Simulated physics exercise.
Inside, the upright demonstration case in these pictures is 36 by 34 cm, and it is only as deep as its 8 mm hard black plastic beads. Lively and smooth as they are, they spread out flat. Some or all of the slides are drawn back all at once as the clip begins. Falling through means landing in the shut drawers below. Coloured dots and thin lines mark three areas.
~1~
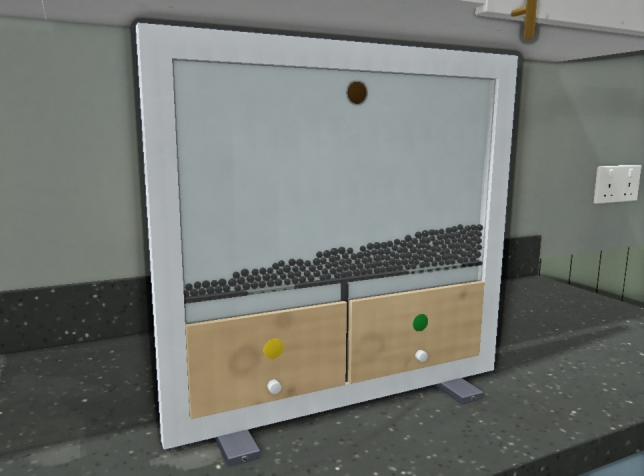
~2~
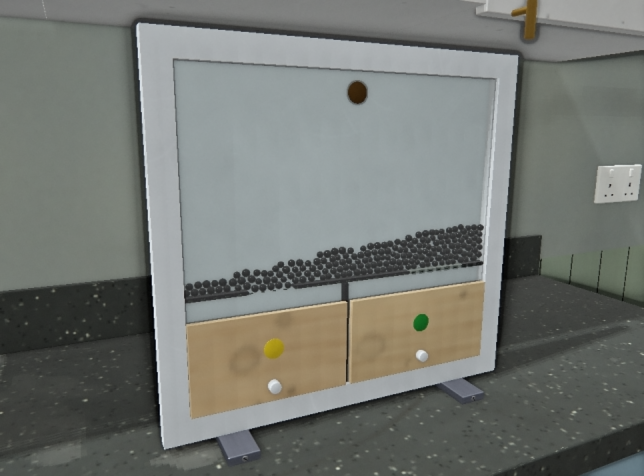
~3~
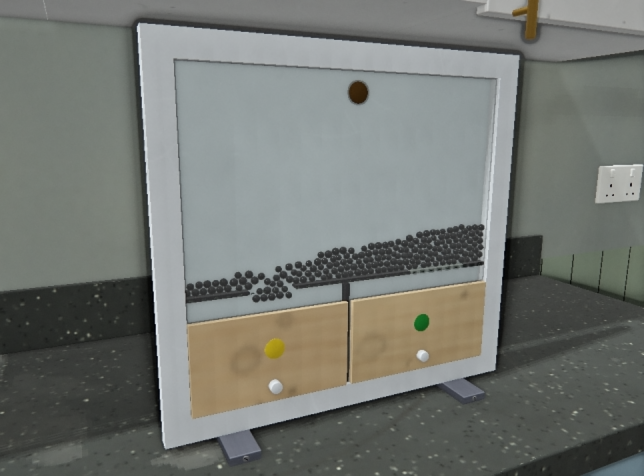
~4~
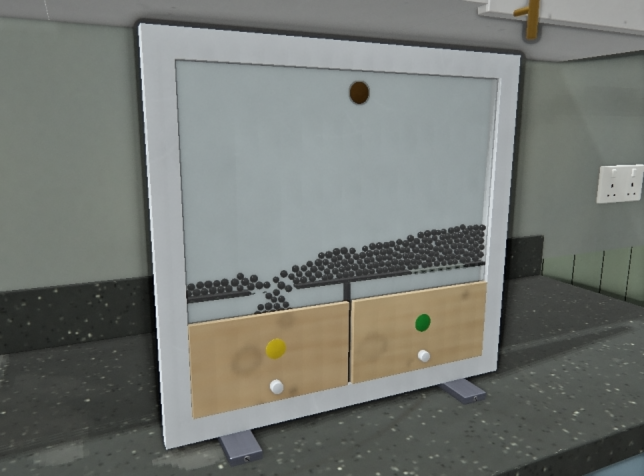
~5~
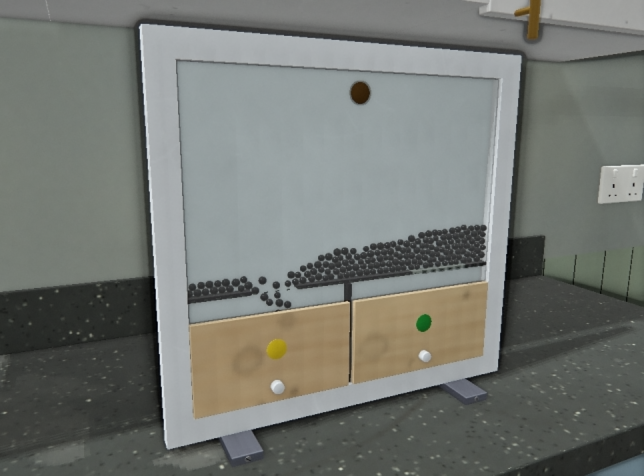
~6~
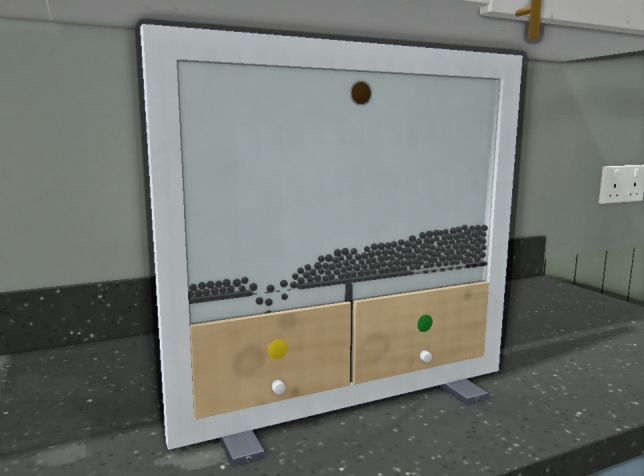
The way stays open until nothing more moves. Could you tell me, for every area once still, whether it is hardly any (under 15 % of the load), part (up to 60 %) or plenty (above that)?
Green drawer is hardly any, yellow drawer is part, brown store is plenty.
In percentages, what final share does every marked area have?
Final shares - green drawer: 0; yellow drawer: 25; brown store: 75.
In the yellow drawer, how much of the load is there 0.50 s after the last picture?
Share: Near 20 %.
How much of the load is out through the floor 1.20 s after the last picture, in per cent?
25 per cent, give or take.
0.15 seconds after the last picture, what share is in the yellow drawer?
Roughly 15 %.
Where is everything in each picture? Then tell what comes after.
In the first frame, about 190 beads; beads centred (377, 258); green (420, 323), yellow (274, 349), brown (357, 93); slides (243, 293) to (297, 286), (404, 272) to (462, 265).
In the second frame, 1 of 2 slides gone; beads centred (377, 258); 0 out.
In the third frame, beads centred (378, 258); 9 out.
In the fourth frame, beads centred (384, 258); 14 out.
In the fifth frame, beads centred (385, 258); 18 out.
In the sixth frame, beads centred (392, 258); 21 out.
Then, 0.15 s later than the last picture, 15 % are out; yellow 15 %, brown 85 %.
Then, 0.50 s later than the last picture, 20 % are out; yellow 20 %, brown 80 %.
Then, 1.20 s later than the last picture, 25 % are out; yellow 25 %, brown 75 %.
All still 2.4 s after it, 25 % are out; green 0 %, yellow 25 %, brown 75 %.
